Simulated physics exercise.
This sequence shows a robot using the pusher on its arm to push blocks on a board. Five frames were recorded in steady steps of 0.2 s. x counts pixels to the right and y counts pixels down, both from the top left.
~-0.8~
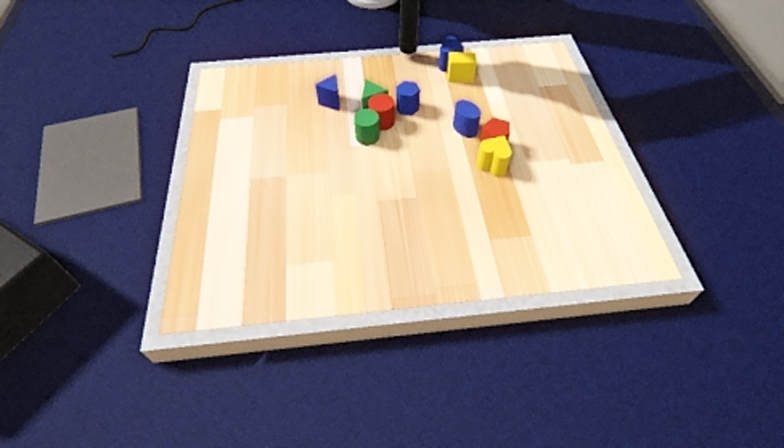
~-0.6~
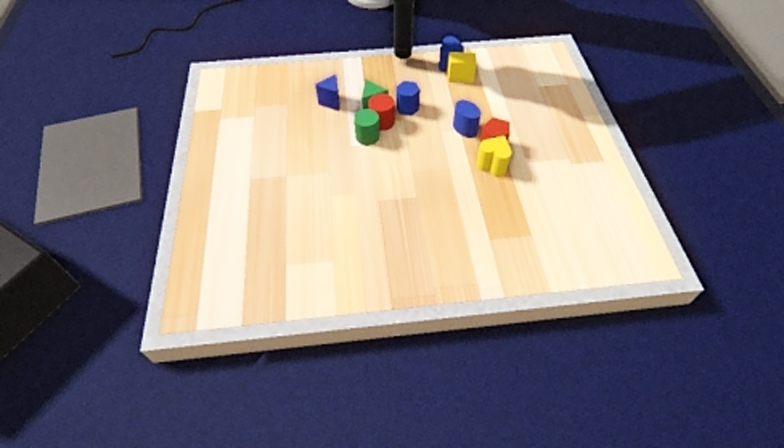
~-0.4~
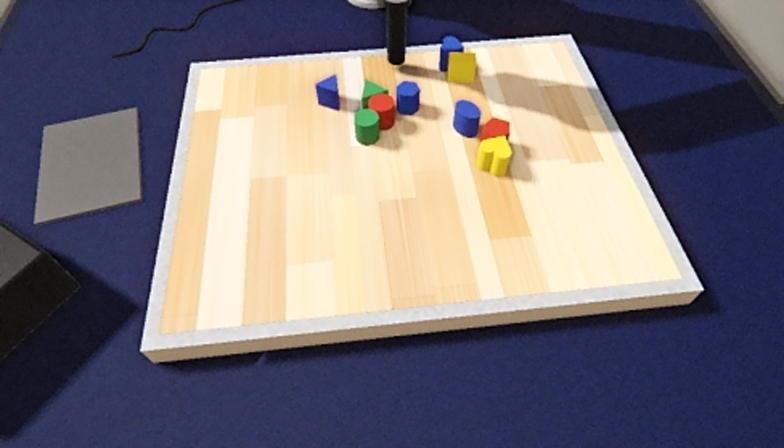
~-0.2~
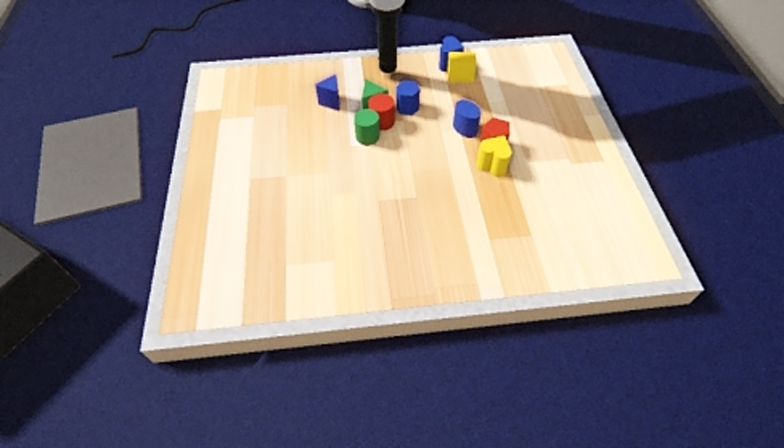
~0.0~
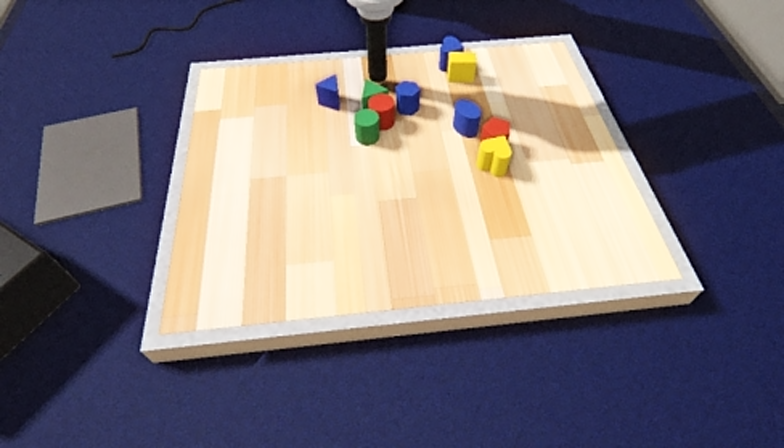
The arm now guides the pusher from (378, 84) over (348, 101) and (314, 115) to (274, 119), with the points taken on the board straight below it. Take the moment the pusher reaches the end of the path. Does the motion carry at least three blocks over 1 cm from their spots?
No, it doesn't check out.
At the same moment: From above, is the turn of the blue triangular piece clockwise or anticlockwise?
Spin direction: Clockwise.
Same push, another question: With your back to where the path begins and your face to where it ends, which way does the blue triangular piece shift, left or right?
The shift is rightward.
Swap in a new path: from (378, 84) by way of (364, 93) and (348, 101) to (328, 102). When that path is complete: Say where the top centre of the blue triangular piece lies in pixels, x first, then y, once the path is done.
So, by the moment the path ends, you'll find the top centre of the blue triangular piece at (307, 85).
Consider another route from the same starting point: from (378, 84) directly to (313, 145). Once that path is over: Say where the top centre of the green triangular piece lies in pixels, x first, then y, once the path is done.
It sits at (358, 103).
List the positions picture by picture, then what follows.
Tip of the pusher at (408, 50), middles of tops, blue triangular piece at (329, 83), green triangular piece at (372, 89), in the first picture.
Pusher at (403, 54), nothing pushed, in the second picture.
Pusher at (396, 61), nothing pushed, in the third picture.
Pusher at (388, 68), nothing pushed, in the fourth picture.
Pusher at (378, 77), blue triangular piece at (329, 83), green triangular piece at (372, 89), in the fifth picture.
What follows on the original path. One third of the way, pusher at (348, 94); nothing pushed yet.
Two thirds of the way, pusher at (312, 108); blue triangular piece at (292, 92), turned 35° clockwise.
At the end, pusher at (272, 113); blue triangular piece at (252, 95), turned 45° clockwise; green triangular piece unmoved.
